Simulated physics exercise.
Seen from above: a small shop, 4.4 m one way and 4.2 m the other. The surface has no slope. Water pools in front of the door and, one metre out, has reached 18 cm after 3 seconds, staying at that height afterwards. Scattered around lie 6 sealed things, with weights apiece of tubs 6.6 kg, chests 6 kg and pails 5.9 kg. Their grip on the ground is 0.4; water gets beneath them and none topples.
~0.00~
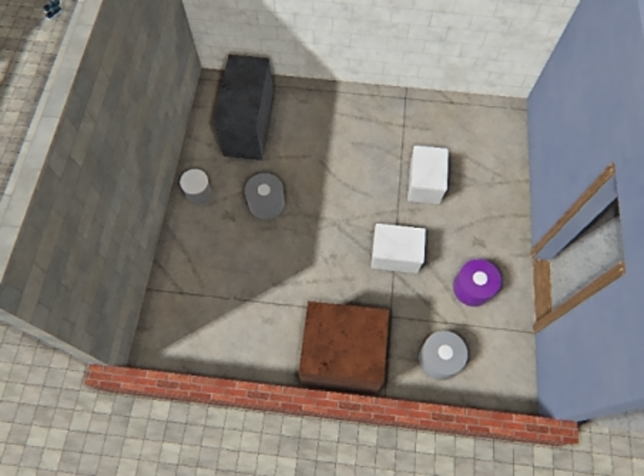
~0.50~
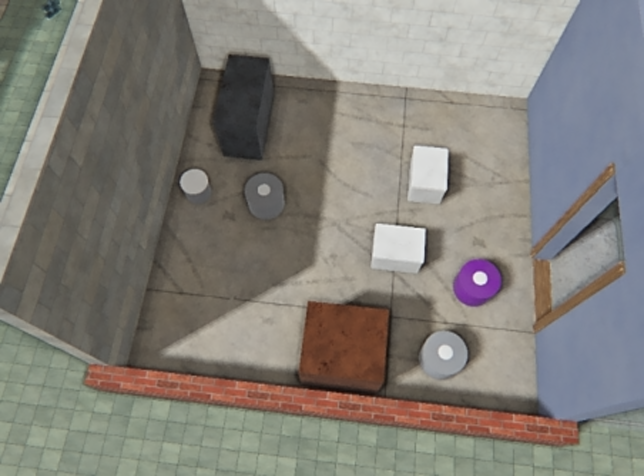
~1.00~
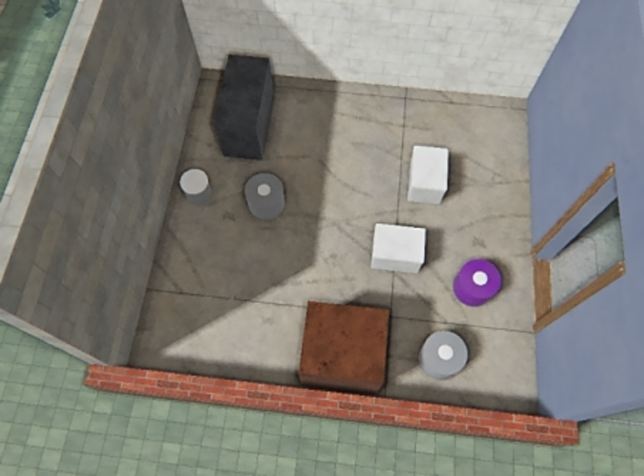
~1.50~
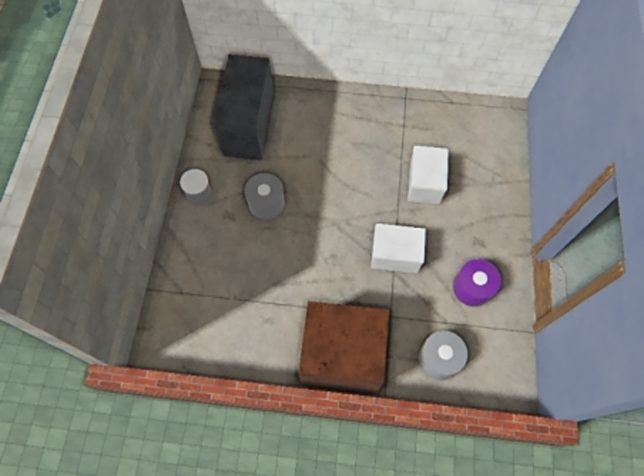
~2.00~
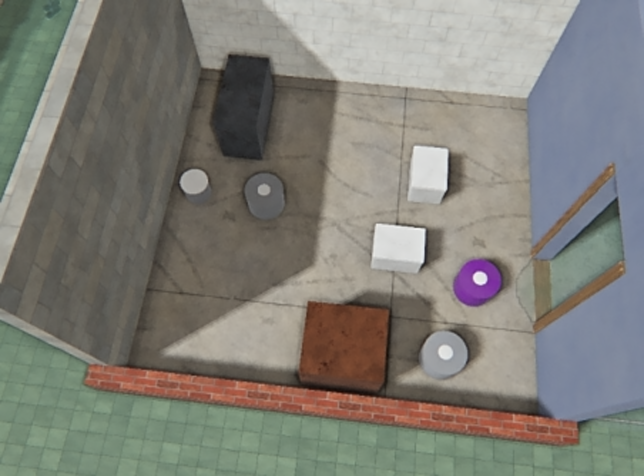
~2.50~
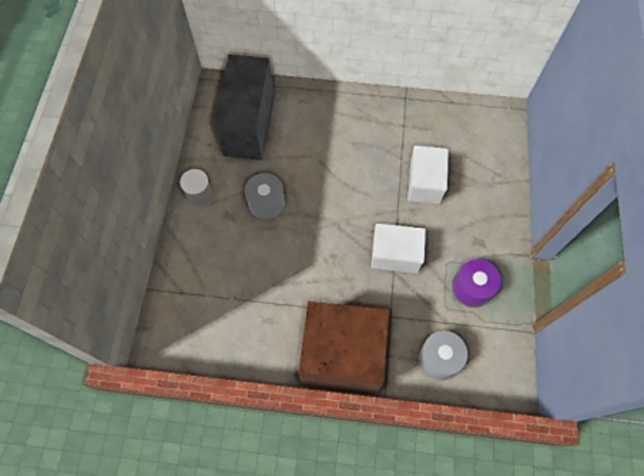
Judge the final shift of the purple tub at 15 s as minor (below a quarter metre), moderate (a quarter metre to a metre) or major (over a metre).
My guess: It's a long way from its start.
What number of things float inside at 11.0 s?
By my count, 5.
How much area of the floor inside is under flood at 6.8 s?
Wet: Near 14 m2.
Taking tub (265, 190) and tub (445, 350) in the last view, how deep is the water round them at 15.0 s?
Depth approx. 8 cm / 7 cm.
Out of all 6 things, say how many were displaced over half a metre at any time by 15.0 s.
That adds up to 6.
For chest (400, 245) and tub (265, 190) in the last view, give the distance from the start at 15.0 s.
250 cm, 40 cm.
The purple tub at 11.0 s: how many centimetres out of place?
Close to 350 cm.
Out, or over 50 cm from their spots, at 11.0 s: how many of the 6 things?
By then 5.
After 3.5 s the purple tub is near (434, 278), 0.5 m from its start, aground; 0 afloat.
After 6.8 s the purple tub is near (220, 281), 2.8 m from its start, aground; 1 afloat.
After 11.0 s the purple tub is near (154, 294), 3.5 m from its start, afloat; 5 afloat.
After 15.0 s the purple tub is near (252, 280), 2.5 m from its start, afloat; 6 afloat.
